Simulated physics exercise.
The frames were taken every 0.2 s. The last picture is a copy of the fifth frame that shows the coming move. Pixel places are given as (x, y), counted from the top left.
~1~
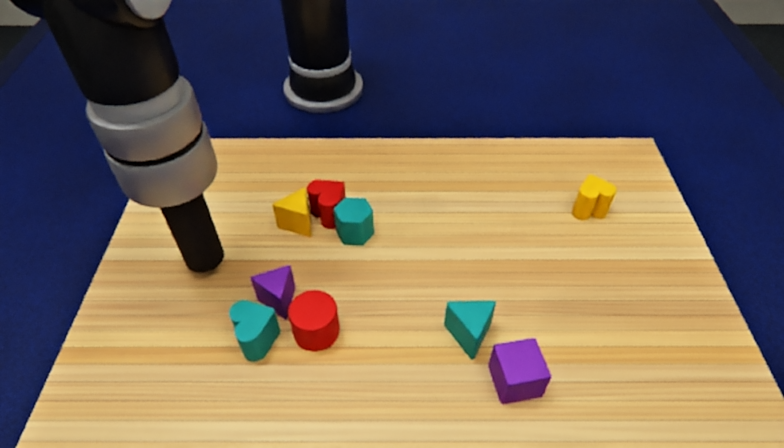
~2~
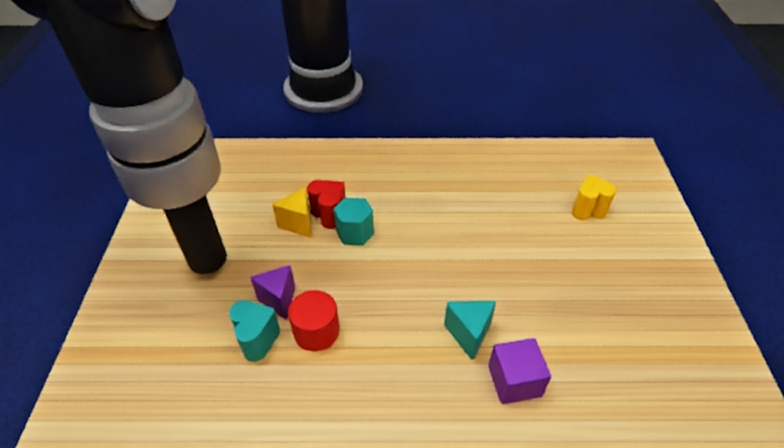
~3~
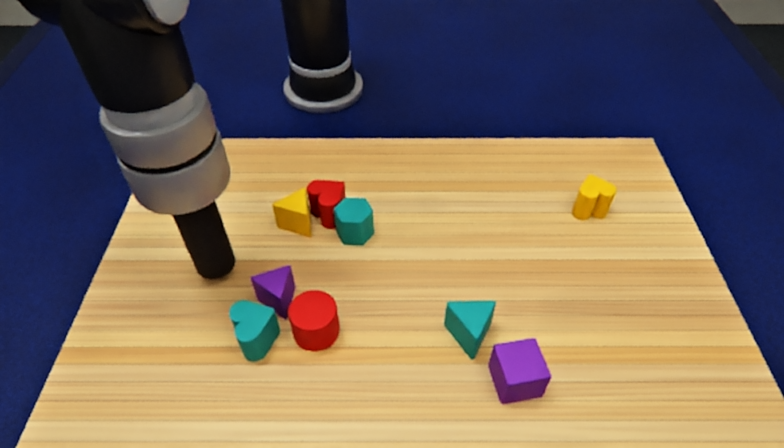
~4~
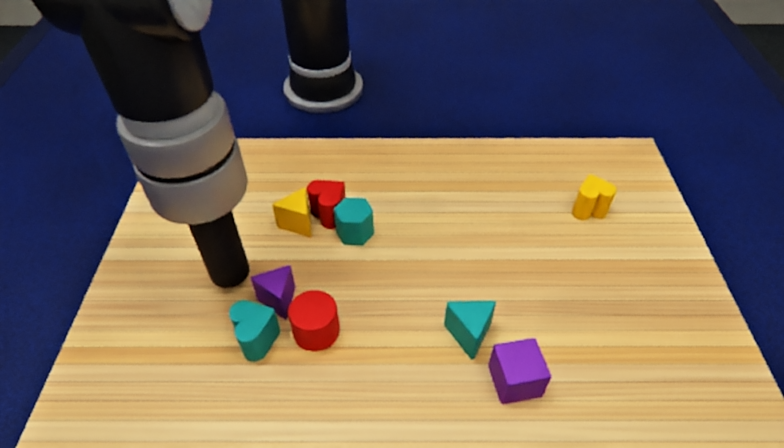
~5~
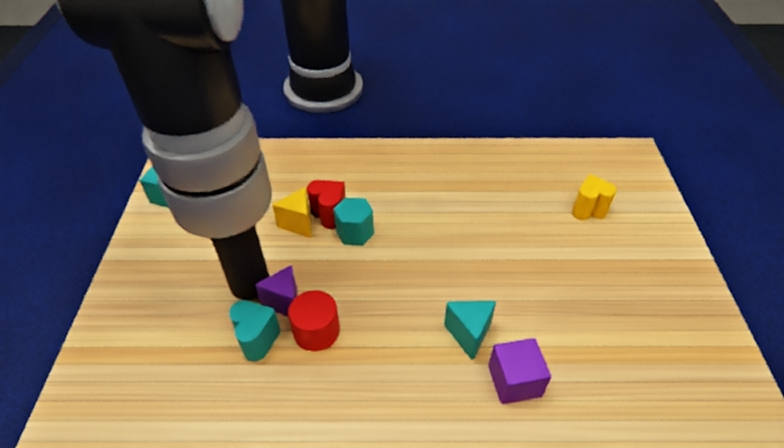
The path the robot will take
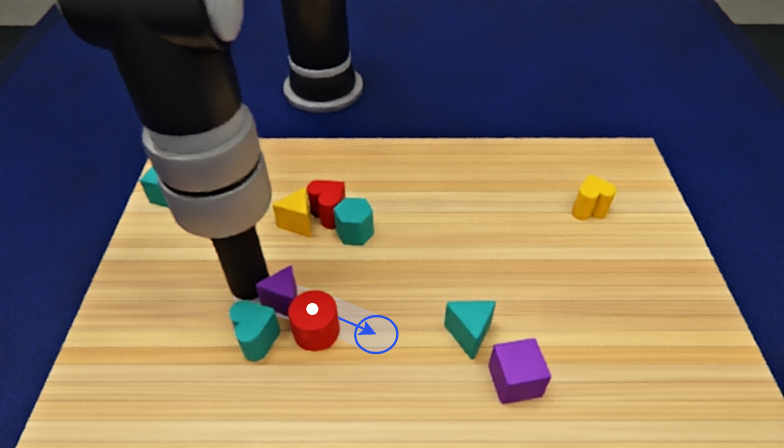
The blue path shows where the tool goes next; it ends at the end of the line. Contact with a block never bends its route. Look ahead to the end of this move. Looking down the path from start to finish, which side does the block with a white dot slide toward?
Picture yourself facing from the start of the path to its end: The block with a white dot moves off to your right.
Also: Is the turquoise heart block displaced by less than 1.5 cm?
Answer: Yes.
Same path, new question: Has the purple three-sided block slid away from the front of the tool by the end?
I expect not.
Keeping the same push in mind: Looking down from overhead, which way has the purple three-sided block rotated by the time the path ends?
Prediction: Counterclockwise.
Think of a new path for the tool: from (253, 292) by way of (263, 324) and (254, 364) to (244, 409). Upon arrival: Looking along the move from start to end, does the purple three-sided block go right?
No, it doesn't check out.
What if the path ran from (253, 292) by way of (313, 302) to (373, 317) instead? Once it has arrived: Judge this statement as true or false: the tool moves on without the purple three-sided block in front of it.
This is false.
Path on the board, from (253, 292) by way of (315, 309) to (376, 334); the dot is on the red circle.
On the path given first. One third of the way, tool (294, 295); purple three-sided block (324, 285), turned 45° anticlockwise; red circle (331, 316).
Two thirds of the way, tool (336, 309); purple three-sided block (370, 297), turned 30° anticlockwise; red circle (349, 333).
At the end, tool (376, 326); turquoise heart block in place; purple three-sided block (410, 305), turned 75° anticlockwise; red circle (366, 354).
